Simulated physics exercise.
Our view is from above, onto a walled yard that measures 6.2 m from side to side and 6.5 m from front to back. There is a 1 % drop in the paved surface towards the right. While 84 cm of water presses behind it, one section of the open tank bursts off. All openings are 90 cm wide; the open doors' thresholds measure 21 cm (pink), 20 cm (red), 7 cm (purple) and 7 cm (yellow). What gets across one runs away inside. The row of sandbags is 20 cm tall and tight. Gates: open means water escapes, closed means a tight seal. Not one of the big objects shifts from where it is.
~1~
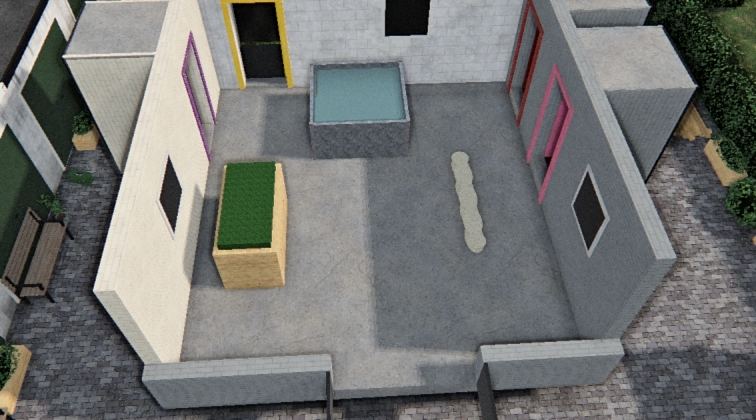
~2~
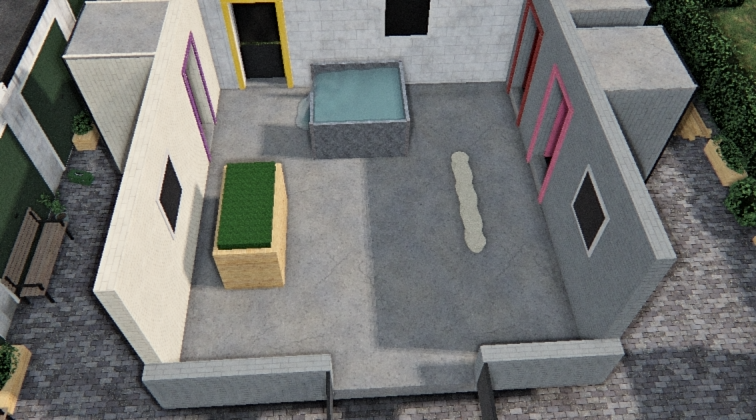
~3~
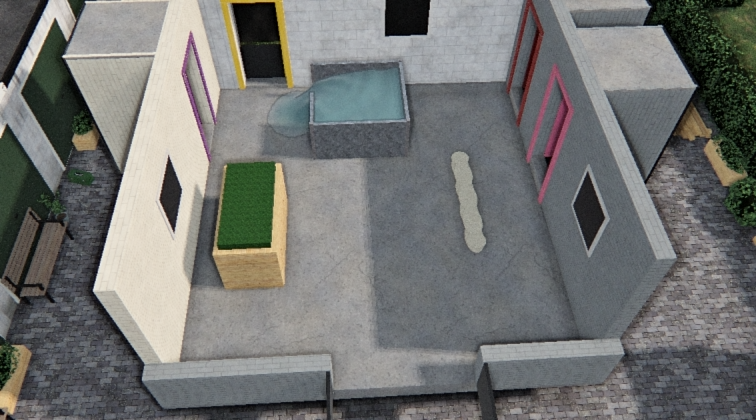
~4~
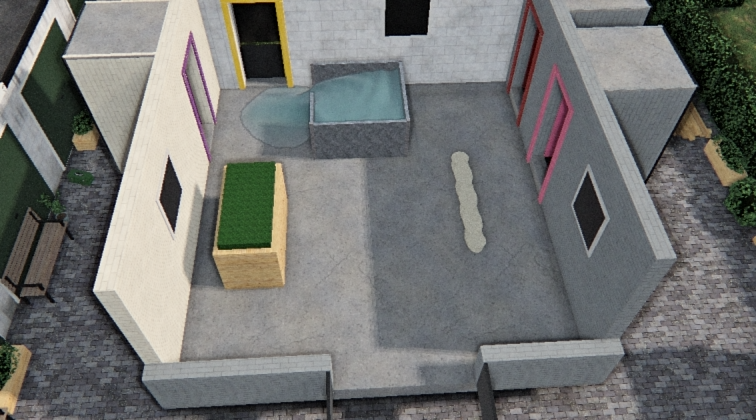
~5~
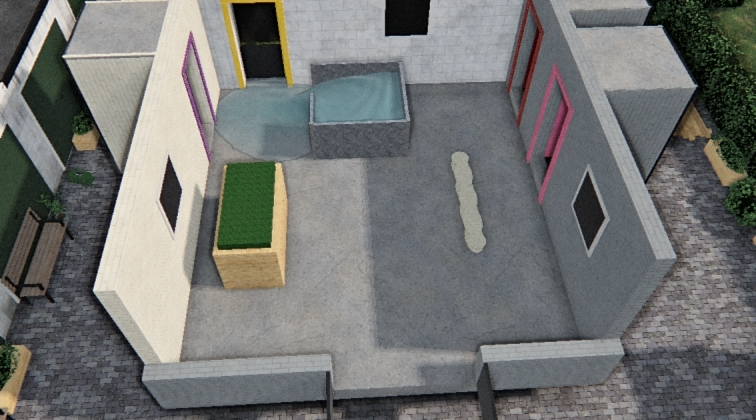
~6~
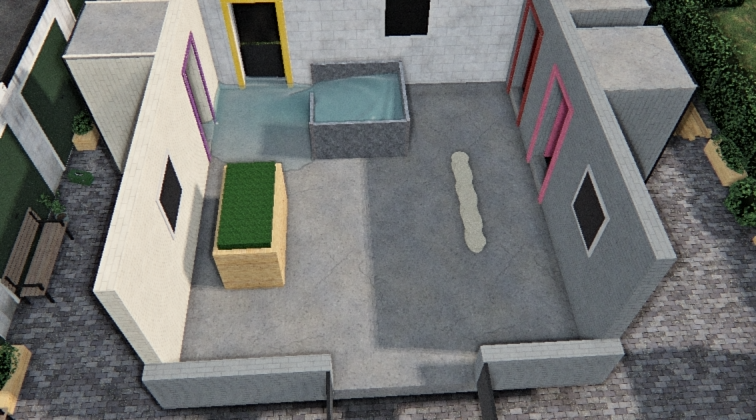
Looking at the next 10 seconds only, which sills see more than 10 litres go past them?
Over those seconds, the pink door sees 10 litres or less; the red door sees 10 litres or less; the purple door sees more than 10 litres; the yellow door sees more than 10 litres.
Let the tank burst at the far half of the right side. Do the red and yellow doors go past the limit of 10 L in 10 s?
Compared with that limit, red goes higher while yellow falls short.
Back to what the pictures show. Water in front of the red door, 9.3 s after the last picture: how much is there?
The depth there is near 4.5 cm.
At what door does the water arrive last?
Door: Pink.
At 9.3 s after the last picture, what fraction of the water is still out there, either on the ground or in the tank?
About 66 per cent.
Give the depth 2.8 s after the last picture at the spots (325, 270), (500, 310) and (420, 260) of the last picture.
Close to 0, 0 and 0 centimetres.
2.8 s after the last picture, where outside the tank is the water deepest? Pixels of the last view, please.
That would be near pixel (177, 382).
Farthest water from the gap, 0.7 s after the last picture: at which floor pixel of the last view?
Around pixel (201, 225).
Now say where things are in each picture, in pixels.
In the first picture, the open tank at (358, 94) is whole and still, 84 cm deep.
In the second picture, the front is at a hidden place, 0.5 m from the gap at (315, 100); 0.2 m2 of floor is under water; 84 cm left at the back of the open tank.
In the third picture, water pours out at (316, 103) and has run 0.9 m, to (272, 123); typically 12 cm deep outside, 84 cm at the open tank's back.
In the fourth picture, the front is at (246, 122), 1.4 m from the gap at (316, 104); 1.9 m2 of floor is under water; 81 cm left at the back of the open tank.
In the fifth picture, the front is at (218, 104), 2.1 m from the gap at (316, 104); 3.6 m2 of floor is under water; 72 cm left at the back of the open tank.
In the sixth picture, the front is at (204, 131), 2.3 m from the gap at (316, 104); 4.5 m2 of floor is under water; 72 cm left at the back of the open tank.
Then, 0.7 s after the last picture water covers 15 % of the floor and is deepest (54 cm) near (221, 89); pink door not reached, red door not reached, purple door 25 cm at the sill, 63 L in, yellow door 16 cm at the sill, 58 L in.
Then, 1.5 s after the last picture water covers 20 % of the floor and is deepest (34 cm) near (221, 89); pink door not reached, red door not reached, purple door 23 cm at the sill, 167 L in, yellow door 25 cm at the sill, 155 L in.
Then, 2.8 s after the last picture water covers 30 % of the floor and is deepest (32 cm) near (177, 382); pink door not reached, red door not reached, purple door 19 cm at the sill, 254 L in, yellow door 20 cm at the sill, 278 L in.
Then, 5.3 s after the last picture water covers 55 % of the floor and is deepest (16 cm) near (177, 382); pink door not reached, red door not reached, purple door 13 cm at the sill, 328 L in, yellow door 14 cm at the sill, 400 L in.
Then, 9.3 s after the last picture water covers 80 % of the floor and is deepest (10 cm) near (586, 361); pink door 2 cm at the sill, 0 L in, red door 4 cm at the sill, 0 L in, purple door 7 cm at the sill, 349 L in, yellow door 8 cm at the sill, 444 L in.
